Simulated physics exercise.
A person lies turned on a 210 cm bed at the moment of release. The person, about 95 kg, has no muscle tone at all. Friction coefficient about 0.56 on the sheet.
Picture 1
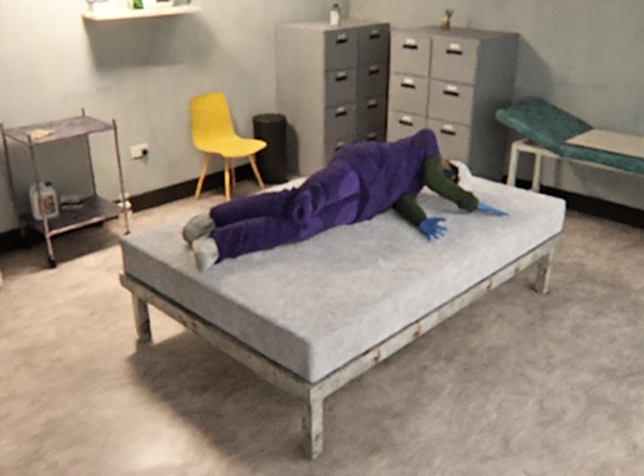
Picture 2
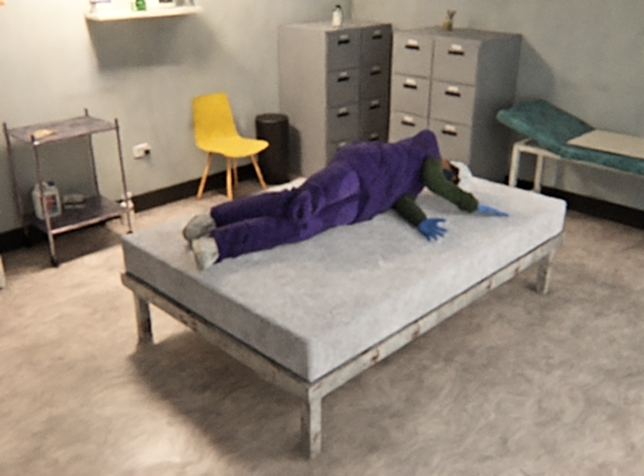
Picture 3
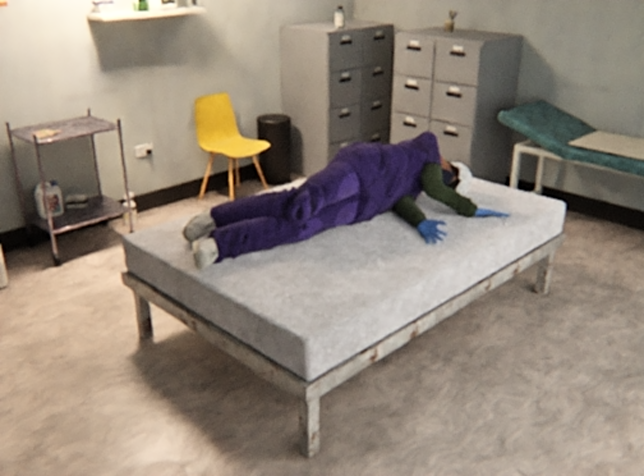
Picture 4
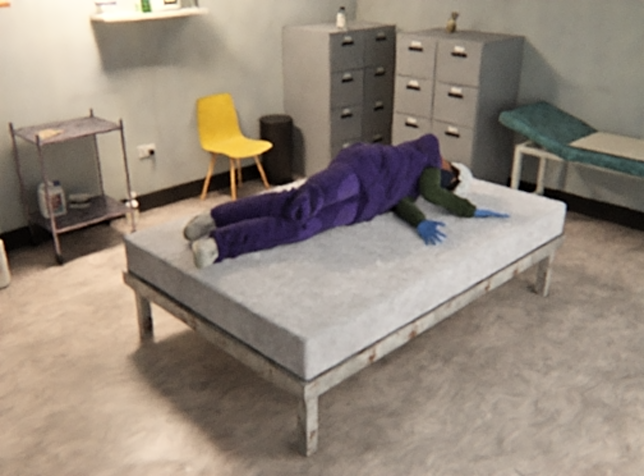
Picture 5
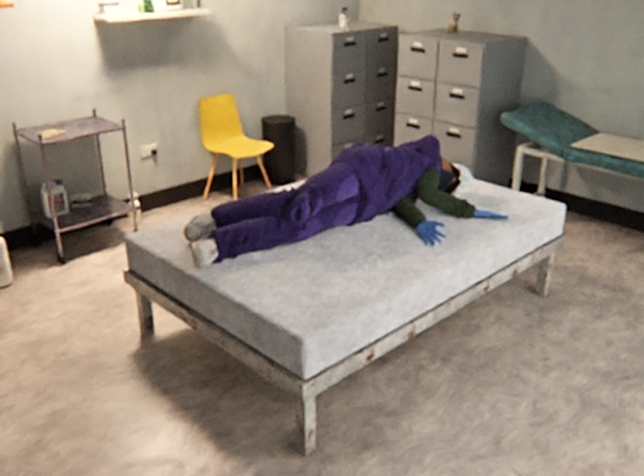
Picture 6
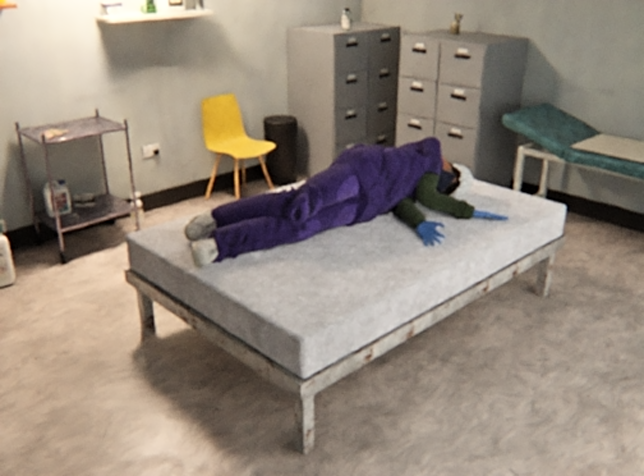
A person in purple clothes and blue gloves lay on their side on a grey mattress, barely moving, while the view shifted slightly around the bed in a room with cabinets and a yellow chair.
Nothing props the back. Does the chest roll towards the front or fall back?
Here the chest turns forwards.
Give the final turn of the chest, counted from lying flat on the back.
About 140°.
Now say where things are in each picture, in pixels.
Chest (416, 164); 110° from supine, in the first picture.
Chest (417, 165); 110° from supine, in the second picture.
Chest (417, 166); 110° from supine, in the third picture.
Chest (418, 167); 115° from supine, in the fourth picture.
Chest (418, 168); 115° from supine, in the fifth picture.
Chest (419, 168); 115° from supine, in the sixth picture.
Then, 0.21 s after the last picture the chest is turned 125° from lying flat on the back, near (419, 169) in the last picture's view.
Then, 0.61 s after the last picture the chest is turned 130° from lying flat on the back, near (420, 170) in the last picture's view.
Then, 1.21 s after the last picture the chest is turned 135° from lying flat on the back, near (420, 170) in the last picture's view.
At rest, chest rolls forwards.
